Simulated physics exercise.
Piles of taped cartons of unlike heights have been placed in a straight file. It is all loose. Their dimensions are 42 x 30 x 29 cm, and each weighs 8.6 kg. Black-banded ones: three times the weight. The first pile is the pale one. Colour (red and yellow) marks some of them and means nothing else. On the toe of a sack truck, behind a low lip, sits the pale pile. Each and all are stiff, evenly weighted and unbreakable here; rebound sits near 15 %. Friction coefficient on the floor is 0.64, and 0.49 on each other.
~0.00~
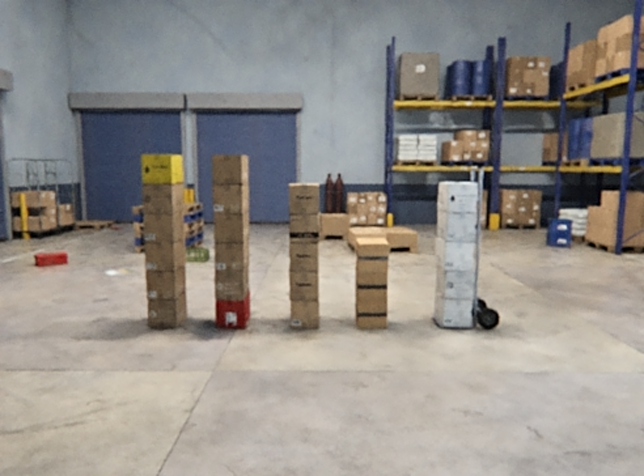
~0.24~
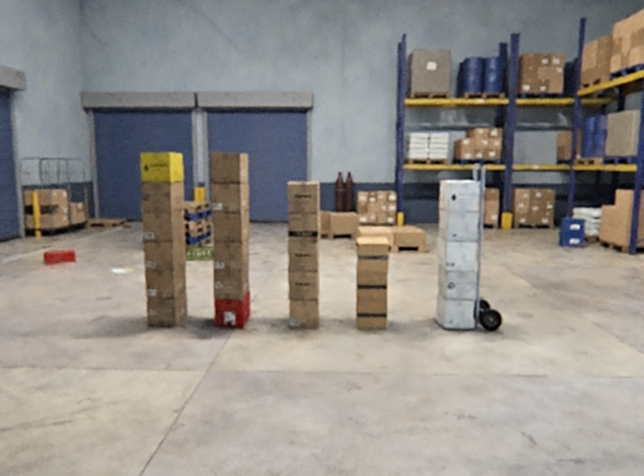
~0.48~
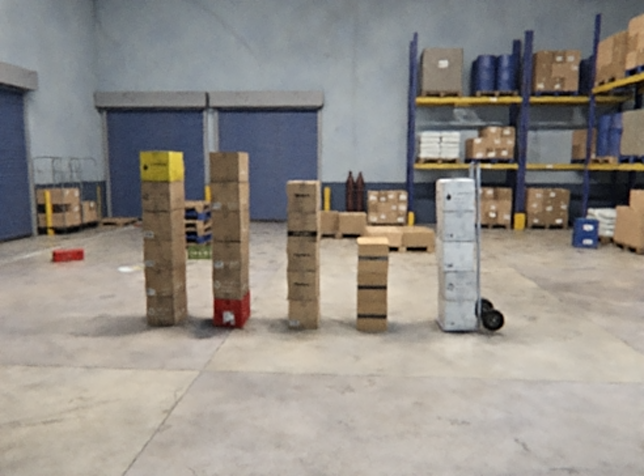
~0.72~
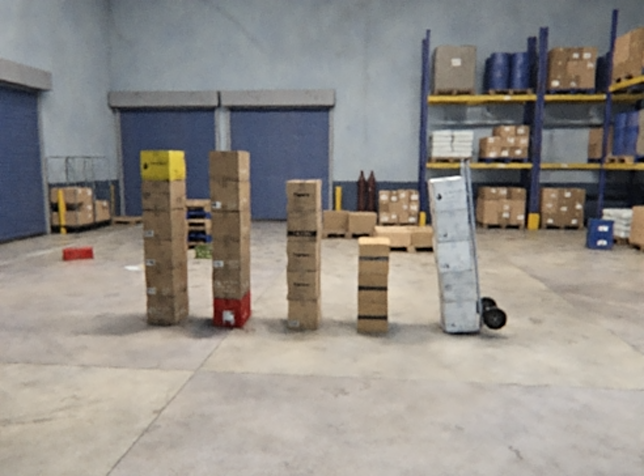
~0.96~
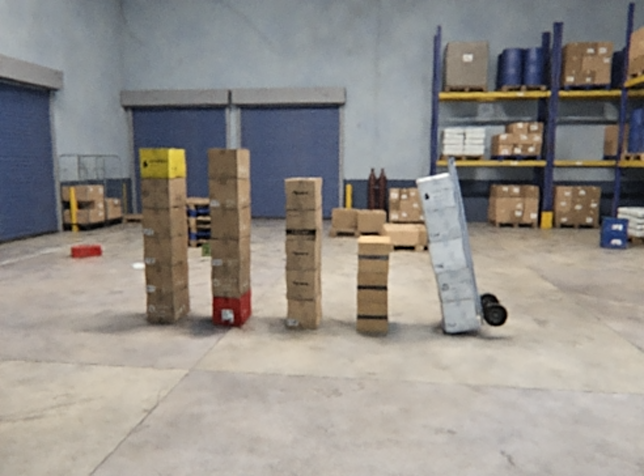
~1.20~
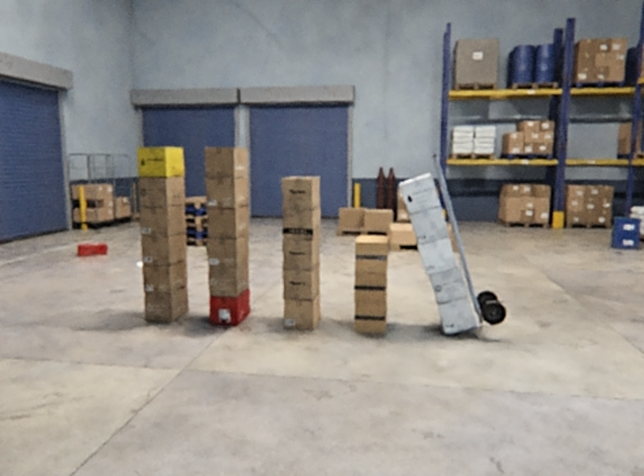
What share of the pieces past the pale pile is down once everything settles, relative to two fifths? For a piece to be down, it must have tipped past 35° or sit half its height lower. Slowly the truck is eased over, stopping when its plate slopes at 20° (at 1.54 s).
The share down is smaller than two fifths.
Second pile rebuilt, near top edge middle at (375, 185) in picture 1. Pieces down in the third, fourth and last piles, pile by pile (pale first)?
Down by pile: Third 0, fourth 0, last 0.
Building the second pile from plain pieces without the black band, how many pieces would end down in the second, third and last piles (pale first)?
Down at the end: Second pile 2, third pile 5, last pile 5.
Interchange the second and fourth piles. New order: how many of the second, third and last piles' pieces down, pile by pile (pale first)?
Down per pile: Second 6, third 4, last 6.
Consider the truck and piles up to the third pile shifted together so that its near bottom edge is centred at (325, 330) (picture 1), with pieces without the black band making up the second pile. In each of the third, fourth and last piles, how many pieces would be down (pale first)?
Then third 5, fourth 6, last 5.
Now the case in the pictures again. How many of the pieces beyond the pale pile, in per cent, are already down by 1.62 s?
0 per cent.
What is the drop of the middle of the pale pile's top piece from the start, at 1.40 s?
About 10 cm.
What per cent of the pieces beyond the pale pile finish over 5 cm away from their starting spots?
I count 0 % as shifted.
After 1.40 s, 0 of the pale pile down; none of the 20 other cartons down.
After 1.62 s, 5 of the pale pile down; none of the 20 other cartons down.
In the end (2.6 s), 5 of the pale pile down; none of the 20 other cartons down, 2 disturbed; red carton unmoved; yellow carton unmoved. That is 0 per cent. From the last view, middles, red carton near (230, 305), yellow carton near (161, 162).
